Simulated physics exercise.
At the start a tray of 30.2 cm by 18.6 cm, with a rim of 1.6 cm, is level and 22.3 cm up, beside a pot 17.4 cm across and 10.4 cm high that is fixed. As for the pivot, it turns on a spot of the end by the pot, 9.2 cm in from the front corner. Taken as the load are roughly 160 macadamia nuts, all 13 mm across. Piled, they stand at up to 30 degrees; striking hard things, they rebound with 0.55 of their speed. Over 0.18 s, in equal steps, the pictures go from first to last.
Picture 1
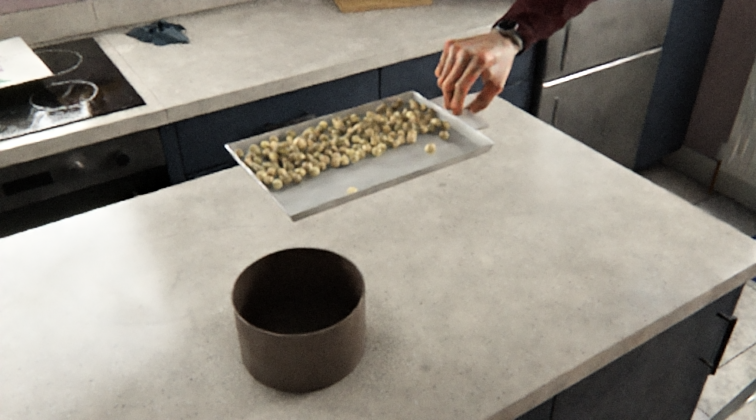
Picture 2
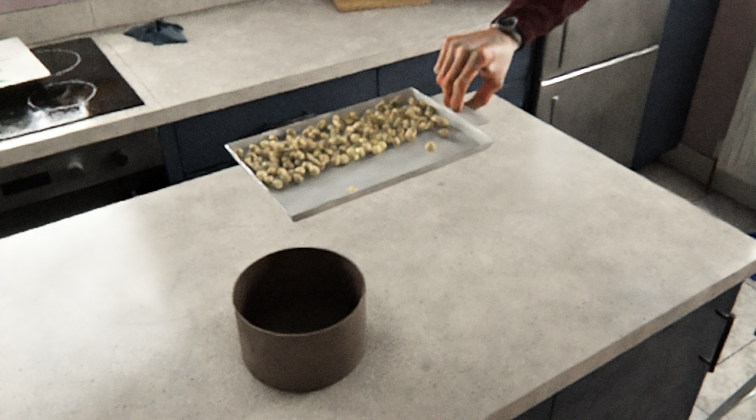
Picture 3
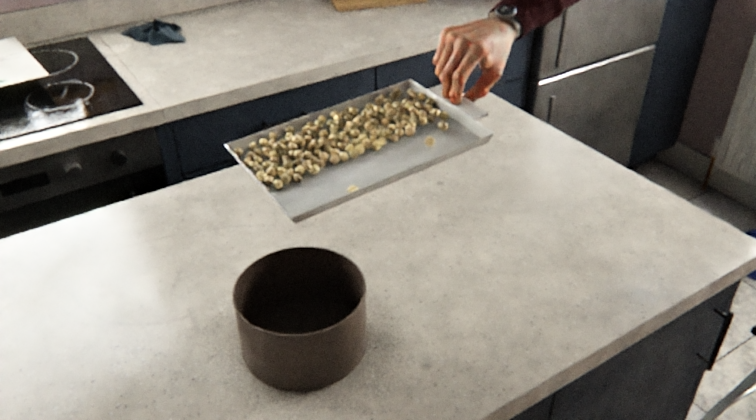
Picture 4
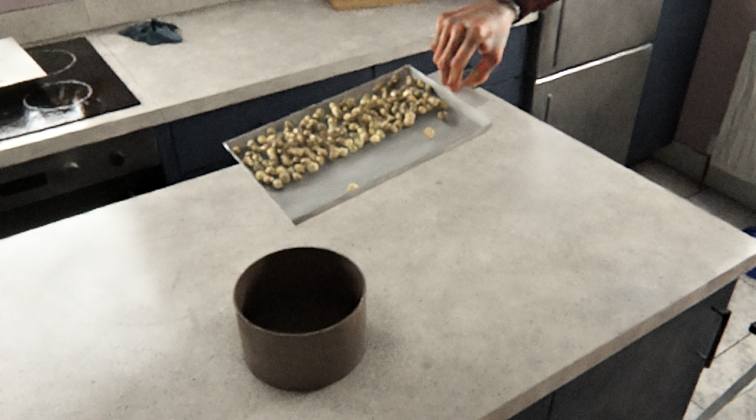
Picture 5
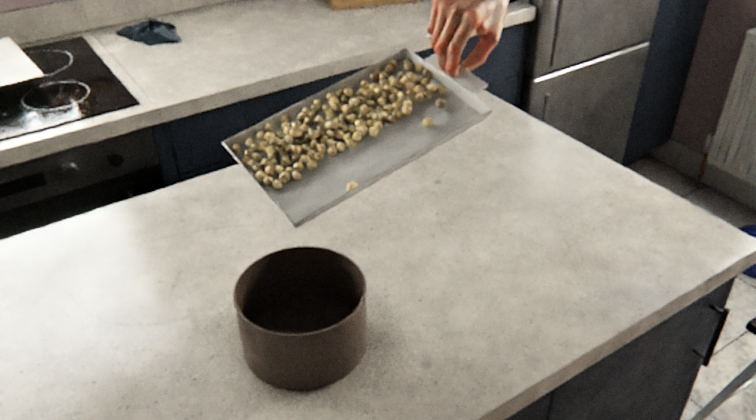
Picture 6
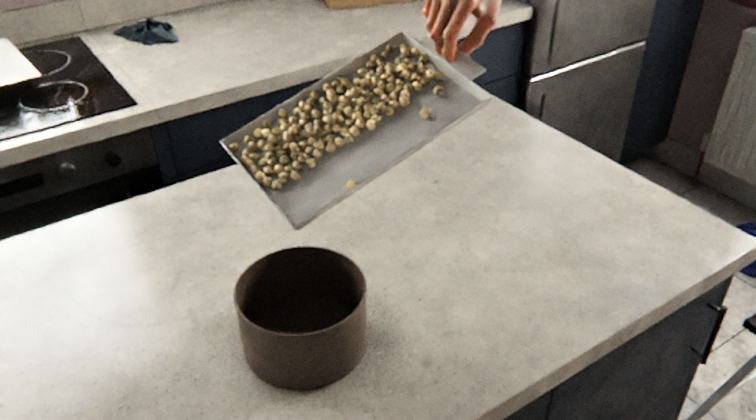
A hand lifts the right end of a tray of nuts, tilting it steadily leftward.
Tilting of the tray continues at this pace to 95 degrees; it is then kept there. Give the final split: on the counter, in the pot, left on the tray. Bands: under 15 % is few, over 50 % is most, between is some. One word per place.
Counter: Some, pot: Most, tray: Few.
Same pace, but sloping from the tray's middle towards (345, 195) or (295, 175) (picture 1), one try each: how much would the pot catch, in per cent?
About 85 per cent on the first try and 20 per cent on the second.
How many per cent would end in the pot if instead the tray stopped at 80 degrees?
You'd end up with some 70 % in the pot.
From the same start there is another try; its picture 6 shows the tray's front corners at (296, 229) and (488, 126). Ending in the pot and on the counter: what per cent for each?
Pot 80, counter 20.
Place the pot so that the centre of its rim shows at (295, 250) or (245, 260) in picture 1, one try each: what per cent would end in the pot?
Estimates: 5 in a hundred and 25 in a hundred.
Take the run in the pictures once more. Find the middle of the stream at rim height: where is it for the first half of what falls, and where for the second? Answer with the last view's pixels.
Around (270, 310), then (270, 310).
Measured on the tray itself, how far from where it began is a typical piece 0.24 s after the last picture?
About 5 cm.
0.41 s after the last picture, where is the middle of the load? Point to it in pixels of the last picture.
Estimated centre of load: Around (279, 228).
Then, 0.24 s after the last picture, tilt 57 degrees; the tray holds 100 %, the pot 0 %.
Then, 0.41 s after the last picture, tilt 84 degrees; the tray holds 65 %, the pot 5 %.
Then, 0.69 s after the last picture, tilt 95 degrees; the tray holds 0 %, the pot 70 %.
In the end, counter 25 %, pot 75 %, tray 0 %.
